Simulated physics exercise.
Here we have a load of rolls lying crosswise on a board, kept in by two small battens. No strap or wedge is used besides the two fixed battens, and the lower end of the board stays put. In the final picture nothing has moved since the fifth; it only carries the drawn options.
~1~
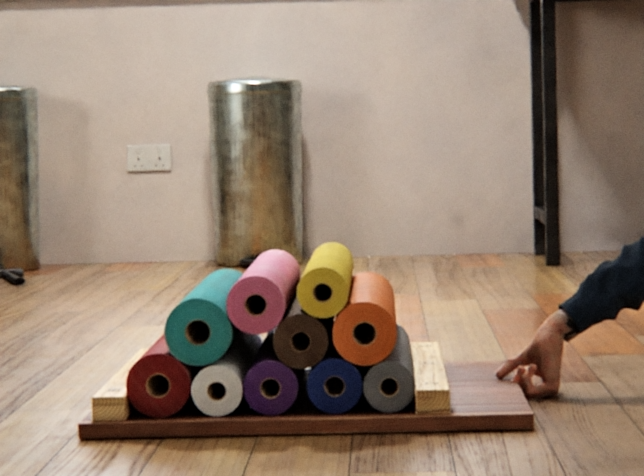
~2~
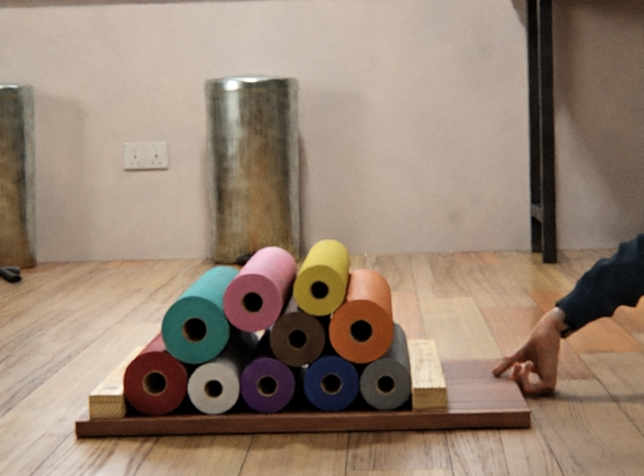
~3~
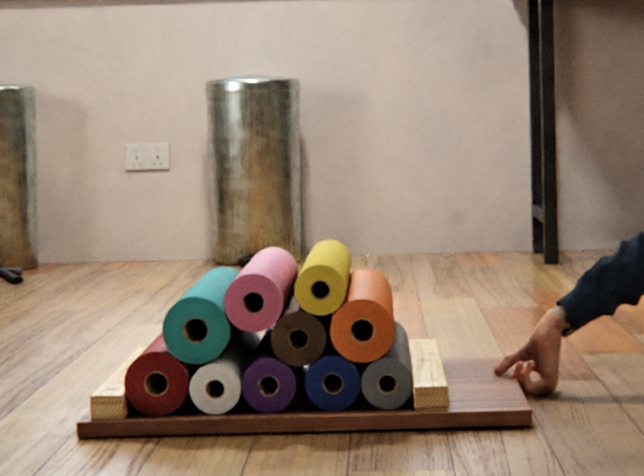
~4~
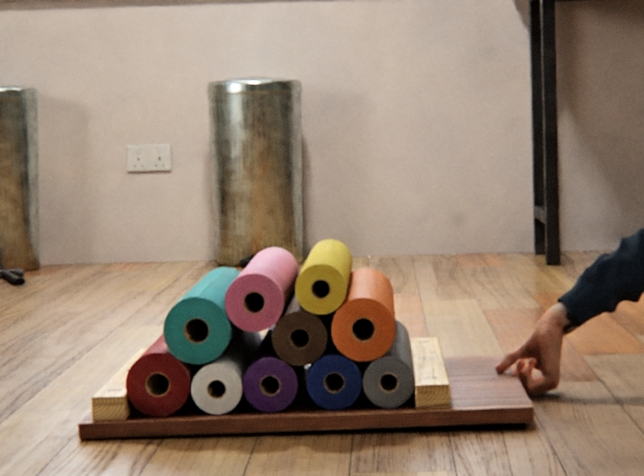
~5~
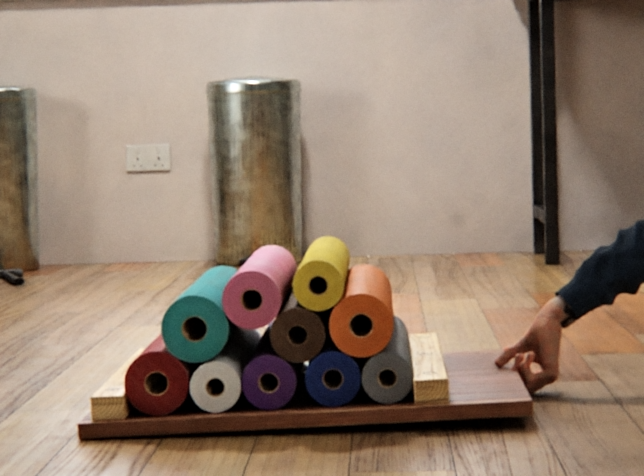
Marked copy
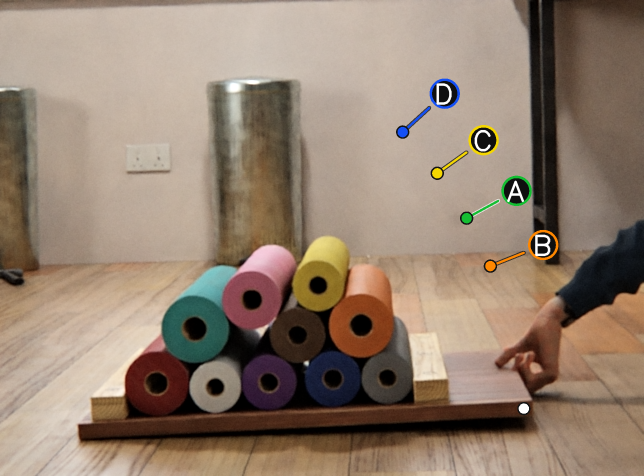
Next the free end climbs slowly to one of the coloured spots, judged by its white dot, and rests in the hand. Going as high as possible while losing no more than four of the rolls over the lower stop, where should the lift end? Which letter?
No higher than A.
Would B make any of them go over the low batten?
At B: No.
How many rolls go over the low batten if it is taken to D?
With D, five.
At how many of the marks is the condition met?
Two of them.
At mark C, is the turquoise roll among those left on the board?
No, with C.
On the marked copy, A at (467, 218); B at (491, 266); C at (437, 173); D at (403, 132); the white dot at (524, 409).
Taking A. A third of the way, board at 16°.
Two thirds of the way, board at 27°.
When it is over, board at 27°, none over the low batten.
As for the rest, B none over the low batten; C five over the low batten; D five over the low batten.
